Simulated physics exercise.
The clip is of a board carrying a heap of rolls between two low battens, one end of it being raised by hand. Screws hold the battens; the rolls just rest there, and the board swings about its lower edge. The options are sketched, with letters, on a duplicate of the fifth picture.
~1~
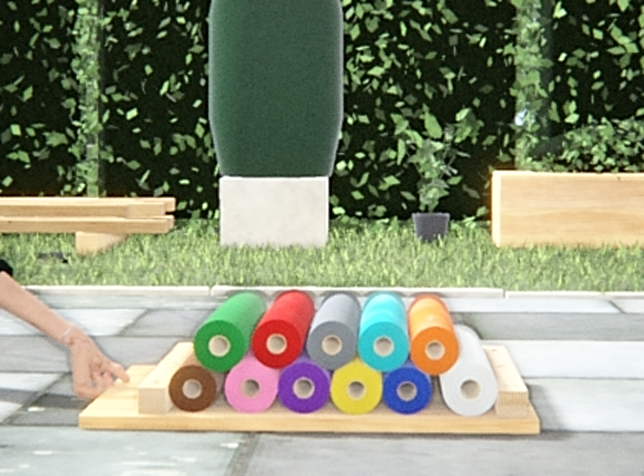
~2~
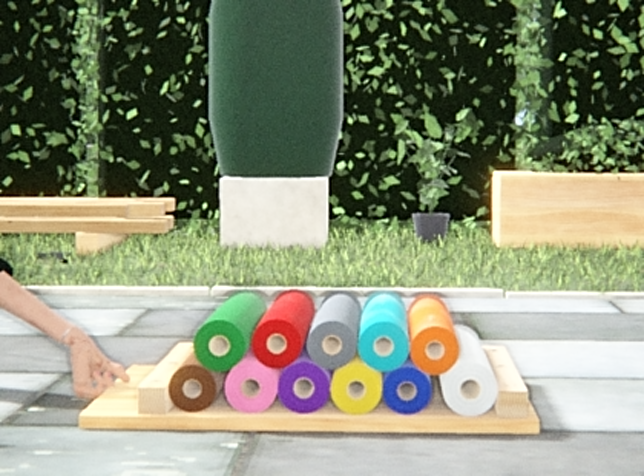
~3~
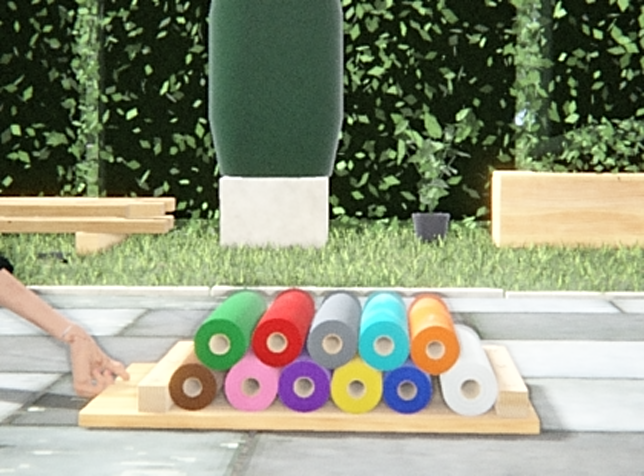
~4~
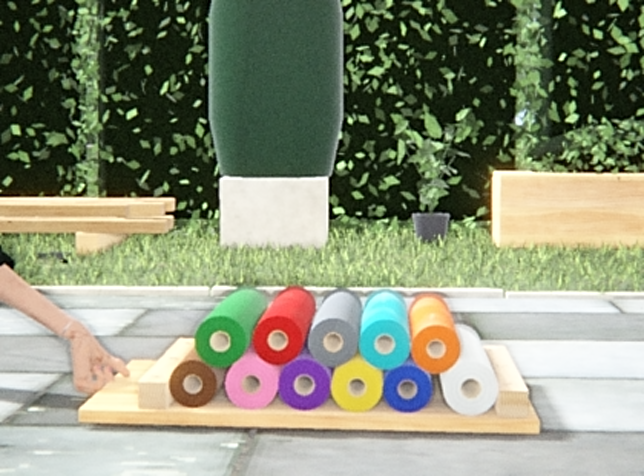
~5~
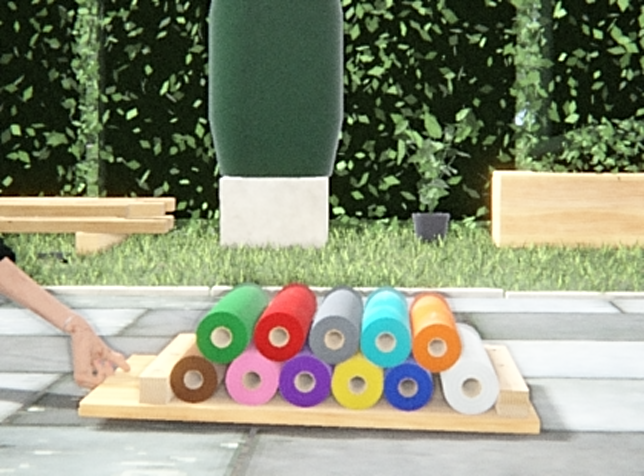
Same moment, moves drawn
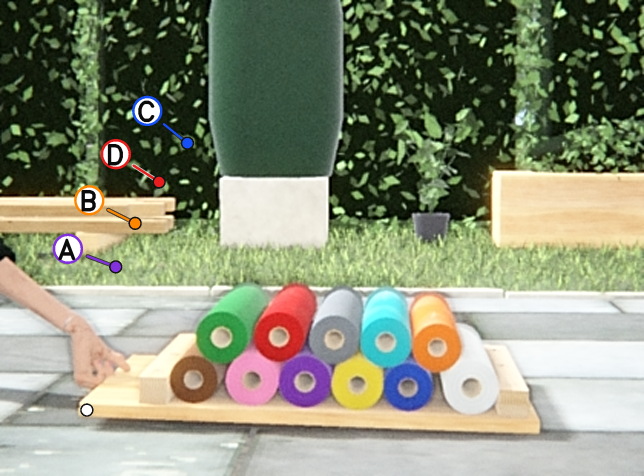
On a paved patio by a hedge, a hand at the left slowly raised one end of a wooden board slightly, and the stacked colourful rolls on it shifted just a little.
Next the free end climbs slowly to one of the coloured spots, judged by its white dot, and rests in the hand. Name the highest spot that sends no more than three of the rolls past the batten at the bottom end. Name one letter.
It can be raised to B.
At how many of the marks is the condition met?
Two of them.
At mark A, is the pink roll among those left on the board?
Yes.
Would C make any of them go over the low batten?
Yes.
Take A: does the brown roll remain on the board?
Yes, with A.
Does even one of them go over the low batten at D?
Yes.
On the copy, A at (116, 267); B at (135, 223); C at (188, 143); D at (159, 182); the white dot at (87, 410).
On B. First, board at 16°.
Then, board at 26°.
Finally, board at 26°, none over the low batten.
By contrast, A none over the low batten; C five over the low batten; D five over the low batten.
